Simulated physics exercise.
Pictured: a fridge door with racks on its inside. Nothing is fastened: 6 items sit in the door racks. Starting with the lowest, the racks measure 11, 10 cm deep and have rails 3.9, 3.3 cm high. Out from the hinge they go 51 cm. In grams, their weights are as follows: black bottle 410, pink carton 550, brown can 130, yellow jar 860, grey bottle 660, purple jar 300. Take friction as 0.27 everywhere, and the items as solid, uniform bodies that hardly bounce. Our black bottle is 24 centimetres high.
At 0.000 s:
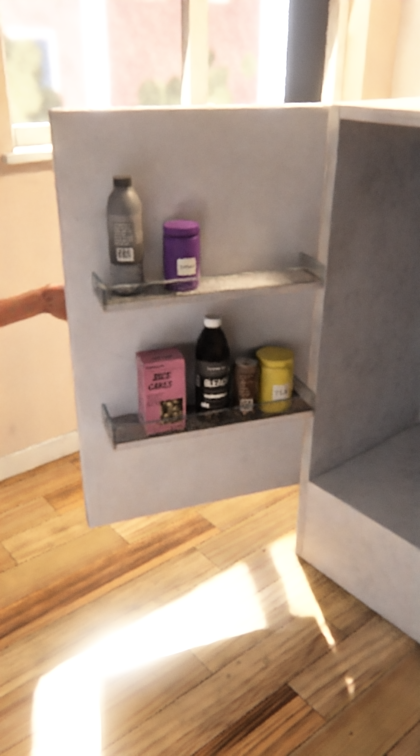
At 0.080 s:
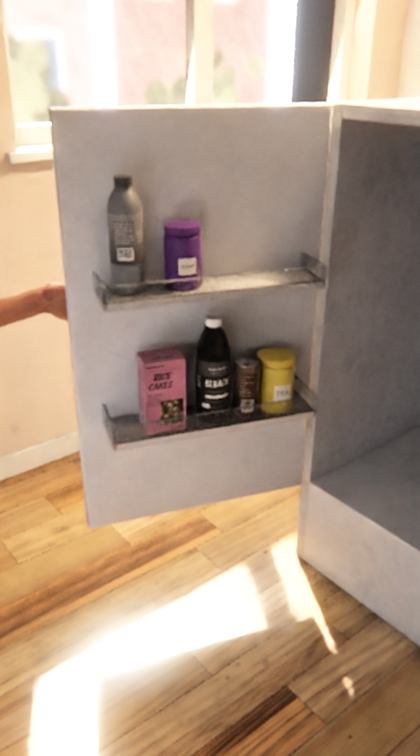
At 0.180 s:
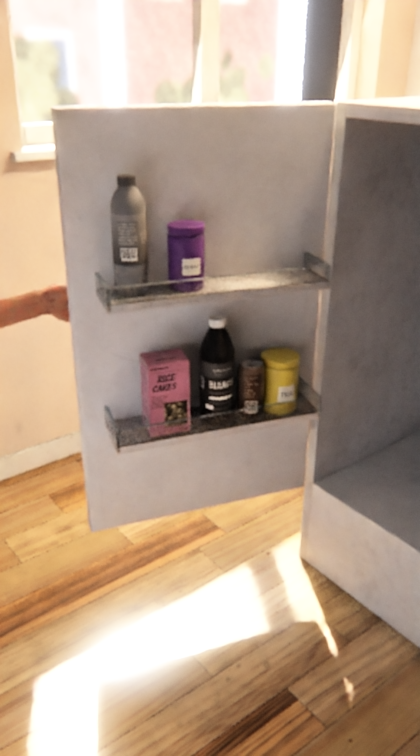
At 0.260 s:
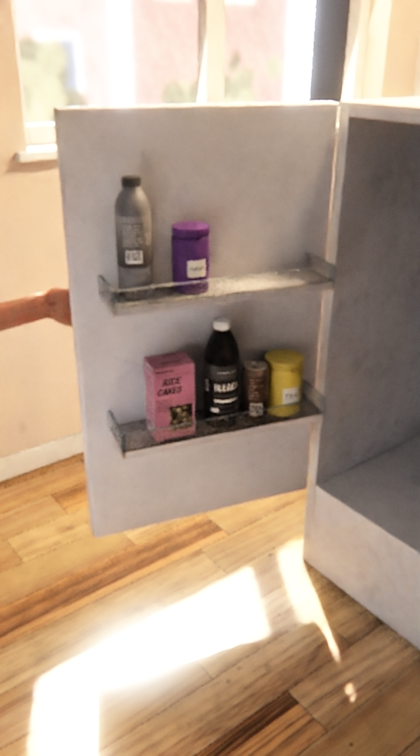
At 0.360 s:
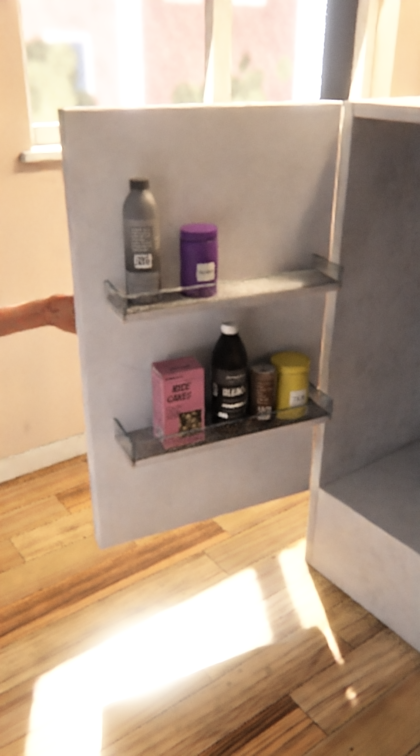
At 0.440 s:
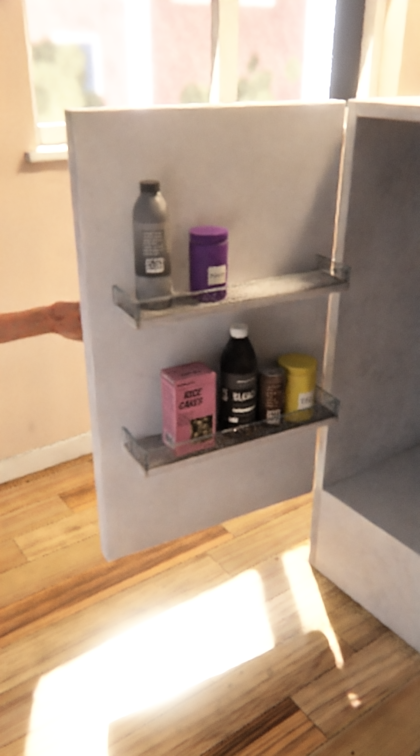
White fridge door with bottles, jars, a can and a pink carton on two racks, swinging slightly inward as a hand holds its left edge.
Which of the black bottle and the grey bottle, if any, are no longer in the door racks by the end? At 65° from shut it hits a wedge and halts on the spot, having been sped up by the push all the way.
In order: The black bottle clings on, the grey bottle breaks loose.
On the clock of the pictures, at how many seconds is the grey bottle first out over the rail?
Near 1.0 s on the clock.
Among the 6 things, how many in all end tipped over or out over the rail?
That makes 1.
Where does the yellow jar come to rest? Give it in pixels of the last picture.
My guess is roughly (333, 393).
After 0.84 s, door at 65°; grey bottle slid 3 cm near (282, 274); black bottle leaning 4° near (314, 399); pink carton leaning 8°.
After 1.34 s, door at 65°; grey bottle now out over the rail; pink carton leaning 17°.
After 1.64 s, door at 65°; pink carton leaning 5°.
At rest (2.6 s), out over the rail, grey bottle; the other 5 in place, give or take 5 cm. In the last view, black bottle near (309, 397).
